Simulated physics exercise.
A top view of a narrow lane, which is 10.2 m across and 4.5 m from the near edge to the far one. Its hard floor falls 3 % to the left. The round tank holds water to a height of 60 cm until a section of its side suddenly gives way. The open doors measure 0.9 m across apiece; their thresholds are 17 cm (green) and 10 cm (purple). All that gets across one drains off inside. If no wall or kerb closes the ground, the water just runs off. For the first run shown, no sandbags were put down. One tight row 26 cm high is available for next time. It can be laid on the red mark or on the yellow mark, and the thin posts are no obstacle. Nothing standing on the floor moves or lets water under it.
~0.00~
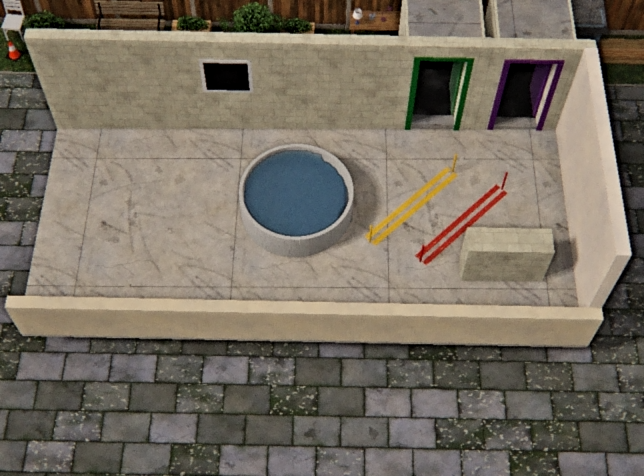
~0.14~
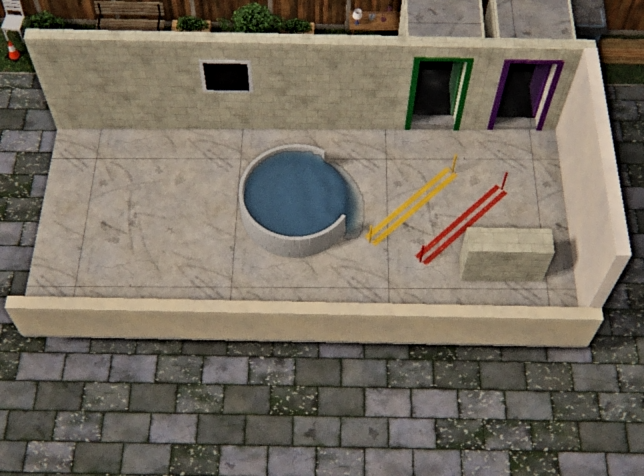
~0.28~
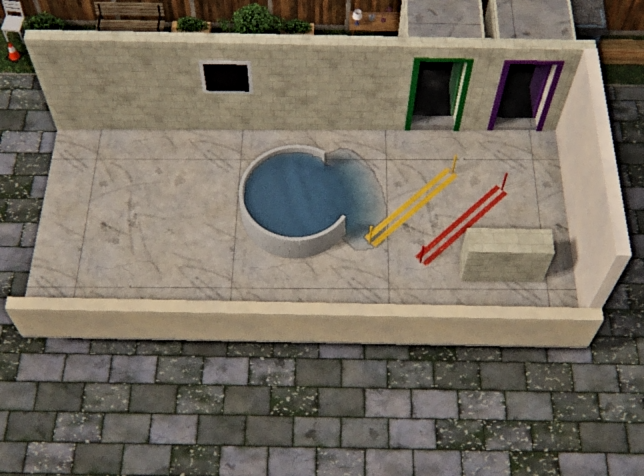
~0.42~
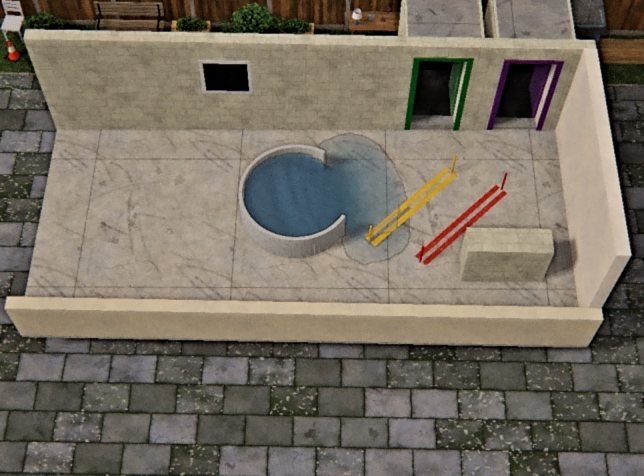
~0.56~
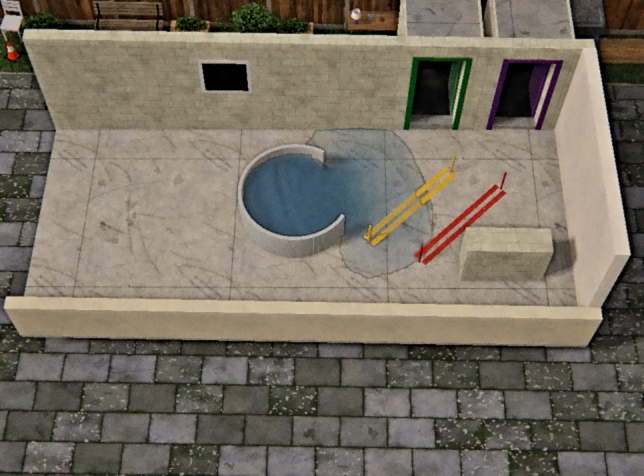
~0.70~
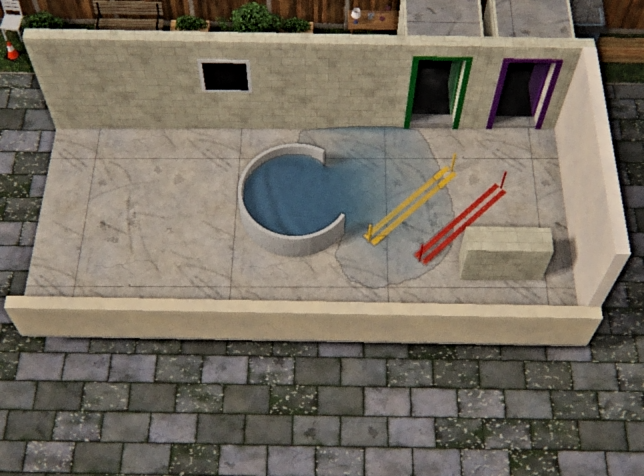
At first, a round tank of still blue water stands in a walled, pale-floored lane, near a yellow and a red rail. Then its right side opens and water pours out, spreading rightward in a widening, thinning sheet that passes beneath the yellow rail and reaches toward the red one.
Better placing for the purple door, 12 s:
Yellow mark.
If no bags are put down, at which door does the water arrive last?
The purple door, last of all.
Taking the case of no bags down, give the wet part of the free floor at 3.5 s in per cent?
I'd guess around 45 in a hundred.
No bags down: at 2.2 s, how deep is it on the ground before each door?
So green stands at 17 cm, while purple stands at 12 cm.
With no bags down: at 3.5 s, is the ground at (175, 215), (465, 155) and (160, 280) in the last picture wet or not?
Point 1: Unwetted; point 2: Submerged; point 3: Unwetted.
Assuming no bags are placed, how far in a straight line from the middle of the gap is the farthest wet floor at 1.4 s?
The front is around 3.8 m away in a straight line.
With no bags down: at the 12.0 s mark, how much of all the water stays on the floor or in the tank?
Around 76 out of every hundred.
After 1.4 s water covers 30 % of the floor and is deepest (23 cm) near (349, 190) in the run without bags; in at the purple door, 0 L with no bags, 0 L with the row on red, 0 L on yellow.
After 2.2 s water covers 40 % of the floor and is deepest (28 cm) near (548, 133) in the run without bags; in at the purple door, 0 L with no bags, 0 L with the row on red, 1 L on yellow.
After 3.5 s water covers 45 % of the floor and is deepest (21 cm) near (548, 205) in the run without bags; in at the purple door, 13 L with no bags, 63 L with the row on red, 2 L on yellow.
After 7.0 s water covers 65 % of the floor and is deepest (14 cm) near (349, 244) in the run without bags; in at the purple door, 38 L with no bags, 99 L with the row on red, 12 L on yellow.
After 12.0 s water covers 75 % of the floor and is deepest (10 cm) near (332, 133) in the run without bags; in at the purple door, 38 L with no bags, 99 L with the row on red, 12 L on yellow.
